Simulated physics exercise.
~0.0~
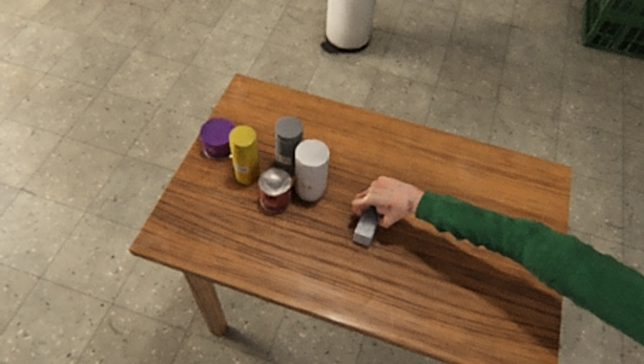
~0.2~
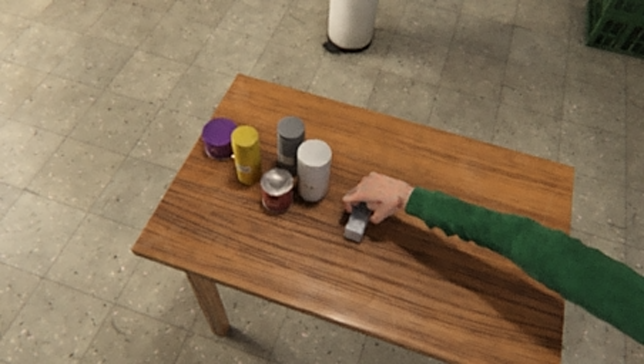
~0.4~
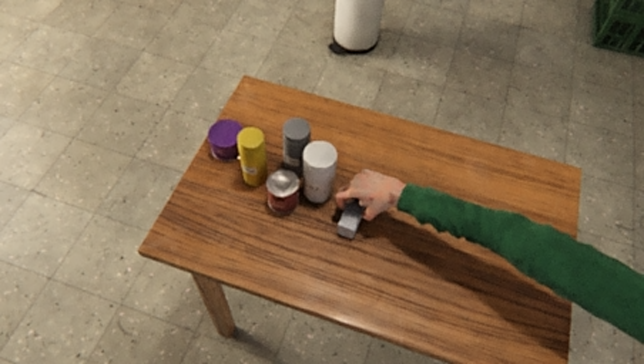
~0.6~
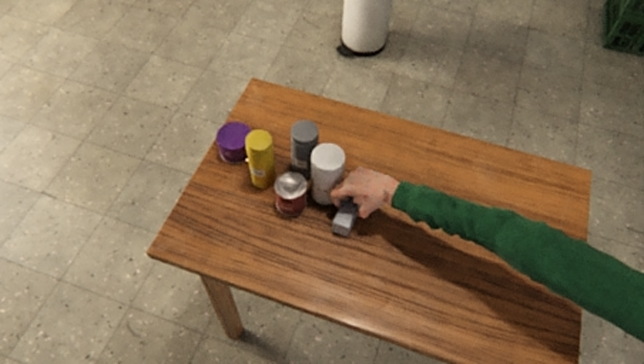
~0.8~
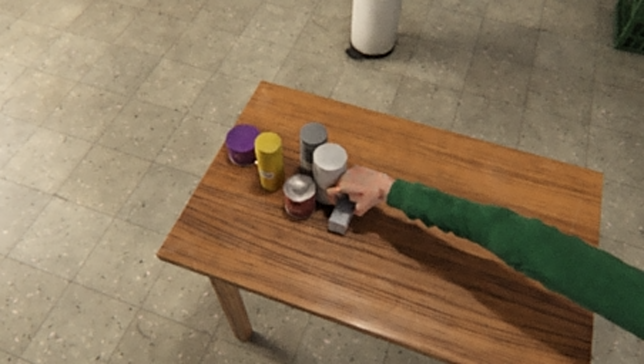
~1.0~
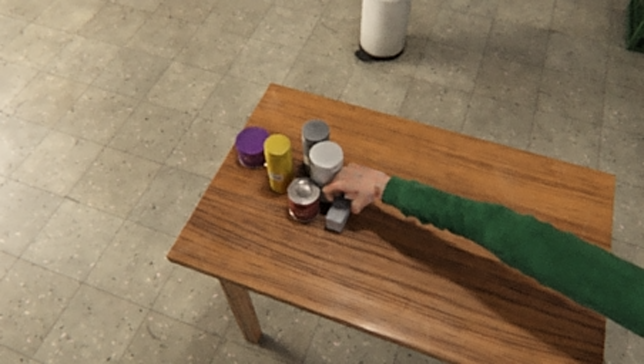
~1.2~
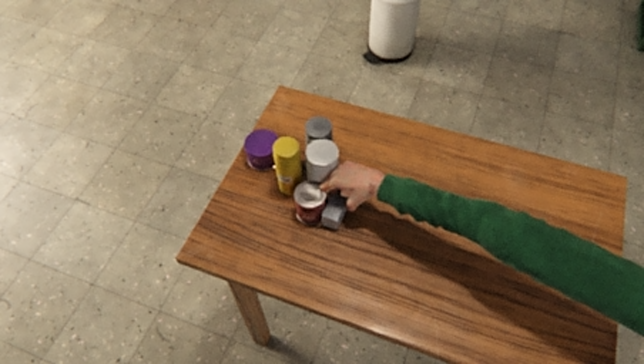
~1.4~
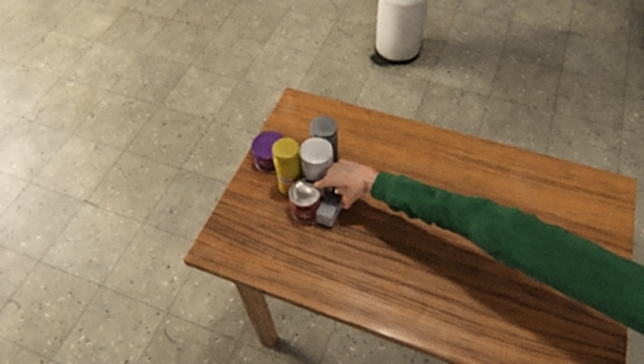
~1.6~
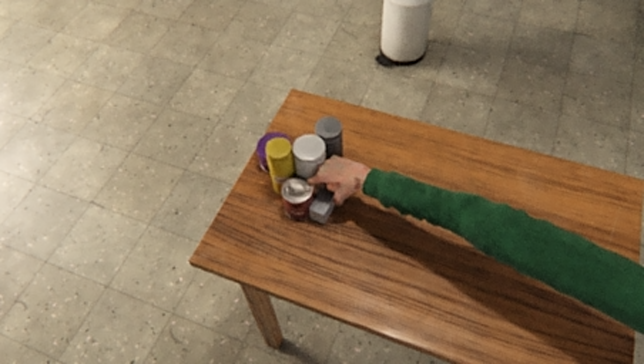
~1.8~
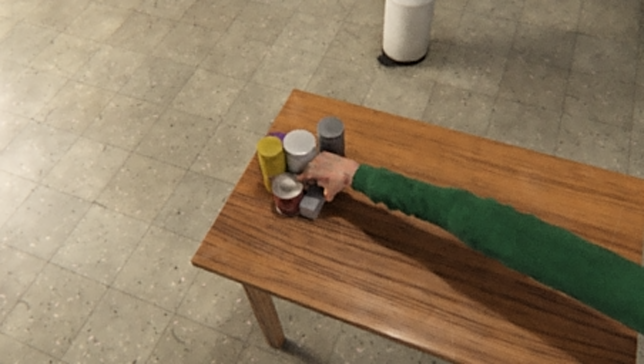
A hand in a green sleeve slowly pushed a small grey block left across a wooden table into a cluster of containers, shifting the white and grey jars, then the red tin and yellow jar, until most stood bunched near the purple tub, still upright.
